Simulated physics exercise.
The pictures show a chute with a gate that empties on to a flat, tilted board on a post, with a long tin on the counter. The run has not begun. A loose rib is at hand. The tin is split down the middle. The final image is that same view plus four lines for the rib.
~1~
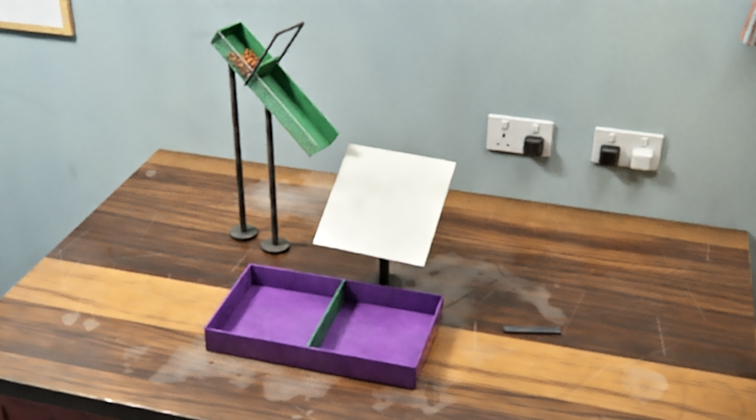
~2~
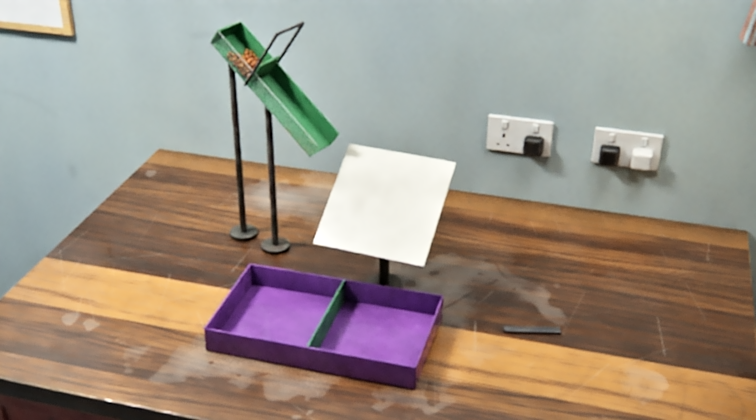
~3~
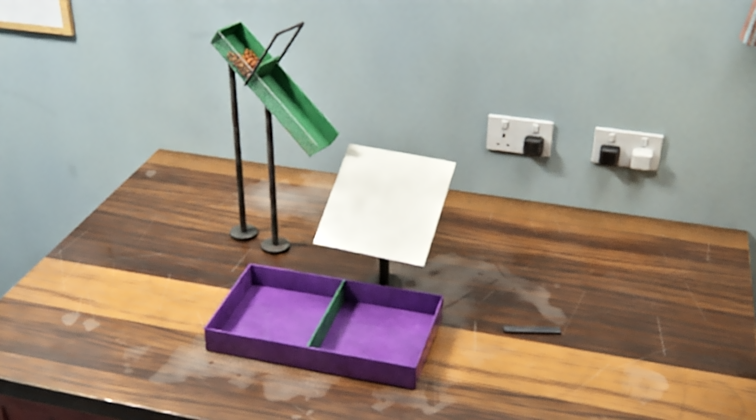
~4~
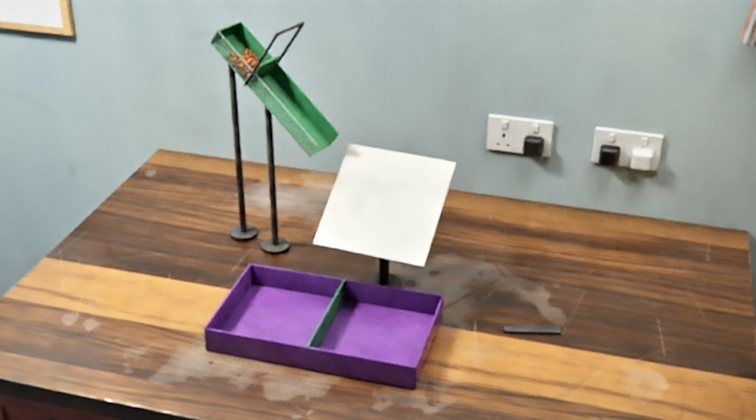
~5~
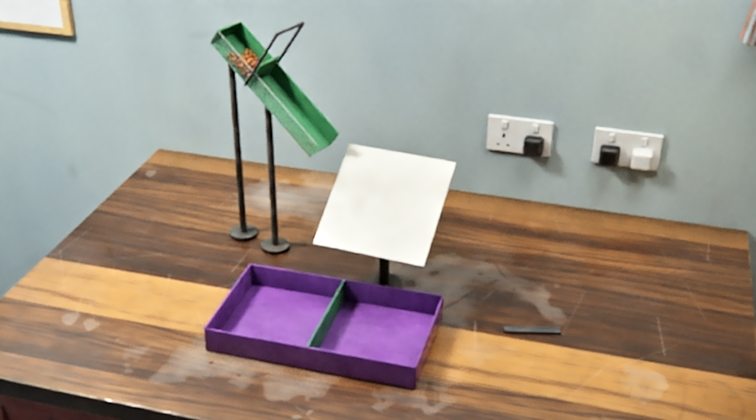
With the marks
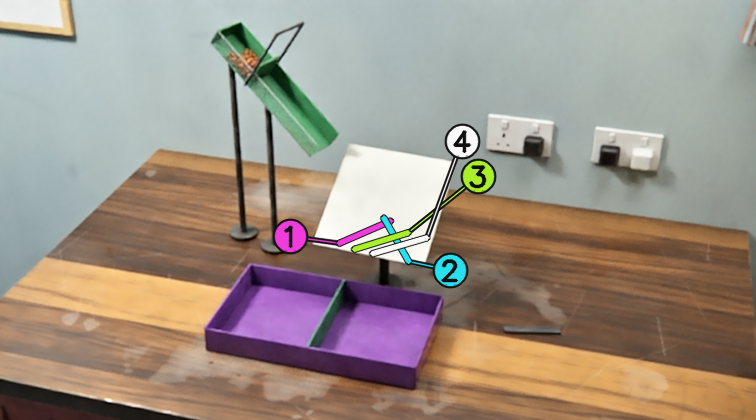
Purple divided tray sitting motionless on a wooden counter beside a tilted white board and a raised green chute holding orange-brown balls.
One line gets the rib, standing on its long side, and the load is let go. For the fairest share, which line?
3 works best here.
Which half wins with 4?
More lands on the right.
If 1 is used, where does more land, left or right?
More lands on the left.
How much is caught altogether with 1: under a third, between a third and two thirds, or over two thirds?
Line 1 gives over two thirds.
On the marked copy, line 1 from (390, 221) to (339, 243); line 2 from (383, 218) to (408, 261); line 3 from (408, 232) to (354, 249); line 4 from (426, 237) to (372, 253).
For line 1, of what is caught, most in the left half, a small part in the right.
For line 2, of what is caught, a stray few in the left half, nearly all in the right.
For line 3, of what is caught, about half in the left half, about half in the right.
For line 4, of what is caught, a small part in the left half, nearly all in the right.
